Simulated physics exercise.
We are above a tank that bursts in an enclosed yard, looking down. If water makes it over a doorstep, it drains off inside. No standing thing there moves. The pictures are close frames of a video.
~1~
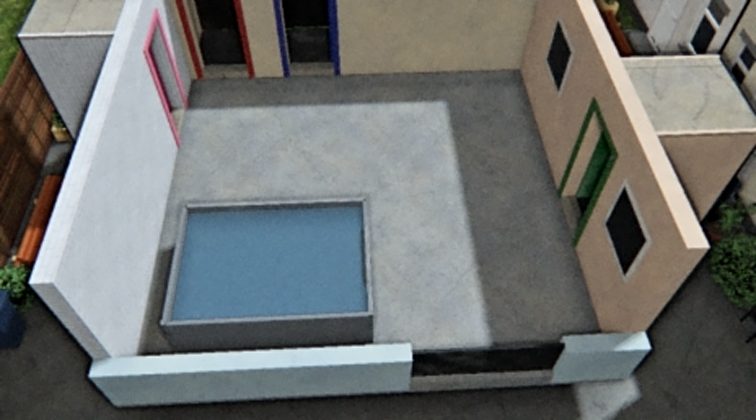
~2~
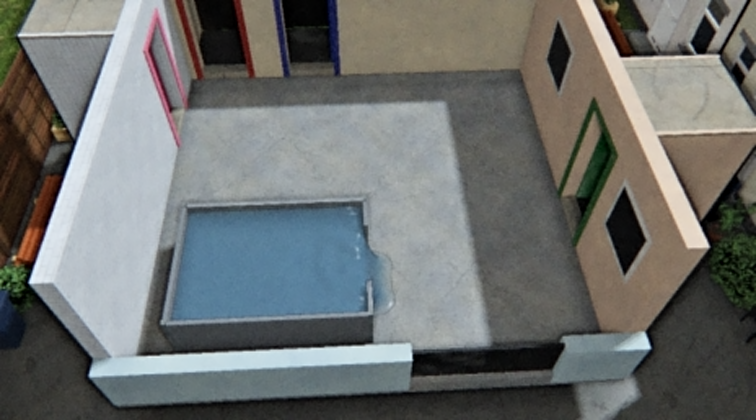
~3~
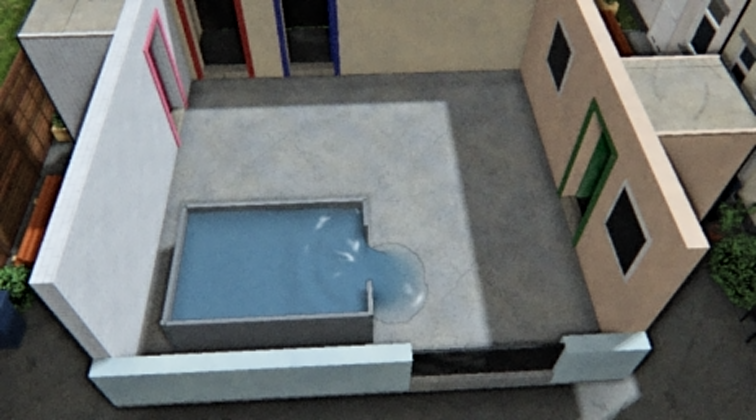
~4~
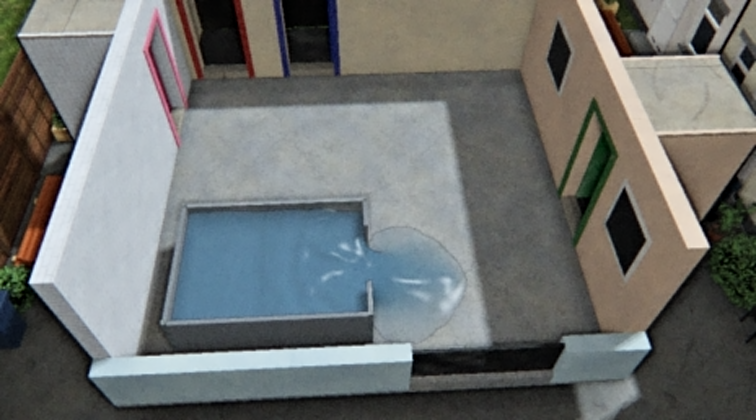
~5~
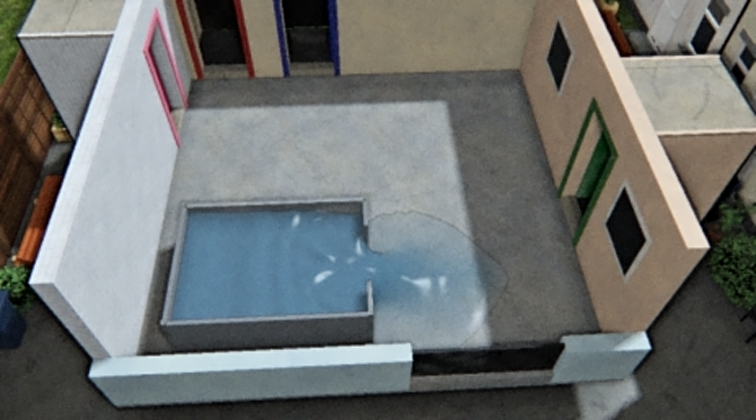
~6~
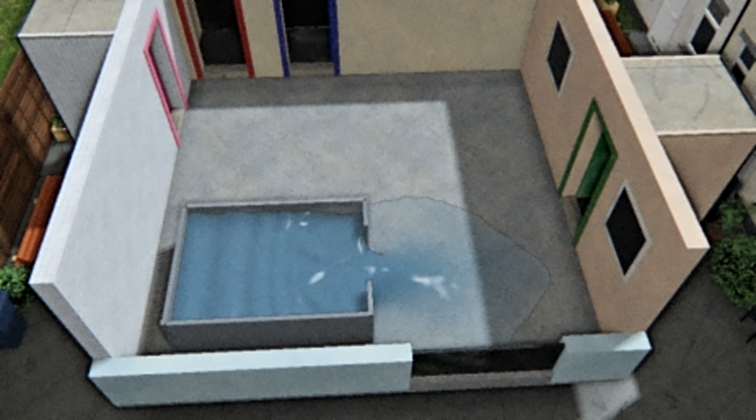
Water in a rectangular tank, still at first, pours through a gap in the tank's right side and spreads rightward across the grey floor of a walled yard in a widening, rippling sheet, passing from the pale area into shadow.
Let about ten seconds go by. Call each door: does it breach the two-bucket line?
Calls: The pink door breaches it; the blue door does not breach it; the red door does not breach it; the green door breaches it.
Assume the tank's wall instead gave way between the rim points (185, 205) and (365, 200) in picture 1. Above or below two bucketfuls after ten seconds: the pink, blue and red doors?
I'd say the pink door overshoots the mark, the blue door overshoots the mark and the red door overshoots the mark.
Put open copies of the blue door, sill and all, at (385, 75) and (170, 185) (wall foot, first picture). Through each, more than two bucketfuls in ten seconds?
Result, in order - first ends up lower; second ends up lower.
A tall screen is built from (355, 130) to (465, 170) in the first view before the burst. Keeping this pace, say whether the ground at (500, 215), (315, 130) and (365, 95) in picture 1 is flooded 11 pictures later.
Point by point: First submerged, second not reached, third not reached.
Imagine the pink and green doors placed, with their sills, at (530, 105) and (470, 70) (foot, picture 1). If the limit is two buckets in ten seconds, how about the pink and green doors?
As I see it, pink door crosses the line and green door crosses the line.
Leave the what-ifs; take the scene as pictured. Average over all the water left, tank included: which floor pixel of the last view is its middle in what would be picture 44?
Near (403, 227) in the last view.
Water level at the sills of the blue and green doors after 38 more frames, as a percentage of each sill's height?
Some 40 percent, then some 220 percent.
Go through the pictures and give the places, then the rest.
The water tank at (273, 259) is whole and still, in the first frame.
Water pours out at (366, 272) and has run to (382, 310), in the second frame.
Water pours out at (366, 274) and has run to (421, 297), in the third frame.
The front is at (460, 289), out from the gap at (366, 275), in the fourth frame.
Water pours out at (366, 274) and has run to (501, 280), in the fifth frame.
The front is at (545, 281), out from the gap at (366, 273), in the sixth frame.
A moment on, water covers 30 % of the floor; the pink door not reached, the blue door not reached, the red door not reached, the green door under two buckets in.
Next, water covers 35 % of the floor; the pink door not reached, the blue door not reached, the red door not reached, the green door over two buckets in.
Then, water covers 40 % of the floor; the pink door not reached, the blue door not reached, the red door not reached, the green door far over two buckets in.
Later, water covers 65 % of the floor; the pink door not reached, the blue door wet at the sill, nothing in, the red door not reached, the green door far over two buckets in.
In the end, water covers 95 % of the floor; the pink door over two buckets in, the blue door wet at the sill, nothing in, the red door wet at the sill, nothing in, the green door far over two buckets in.
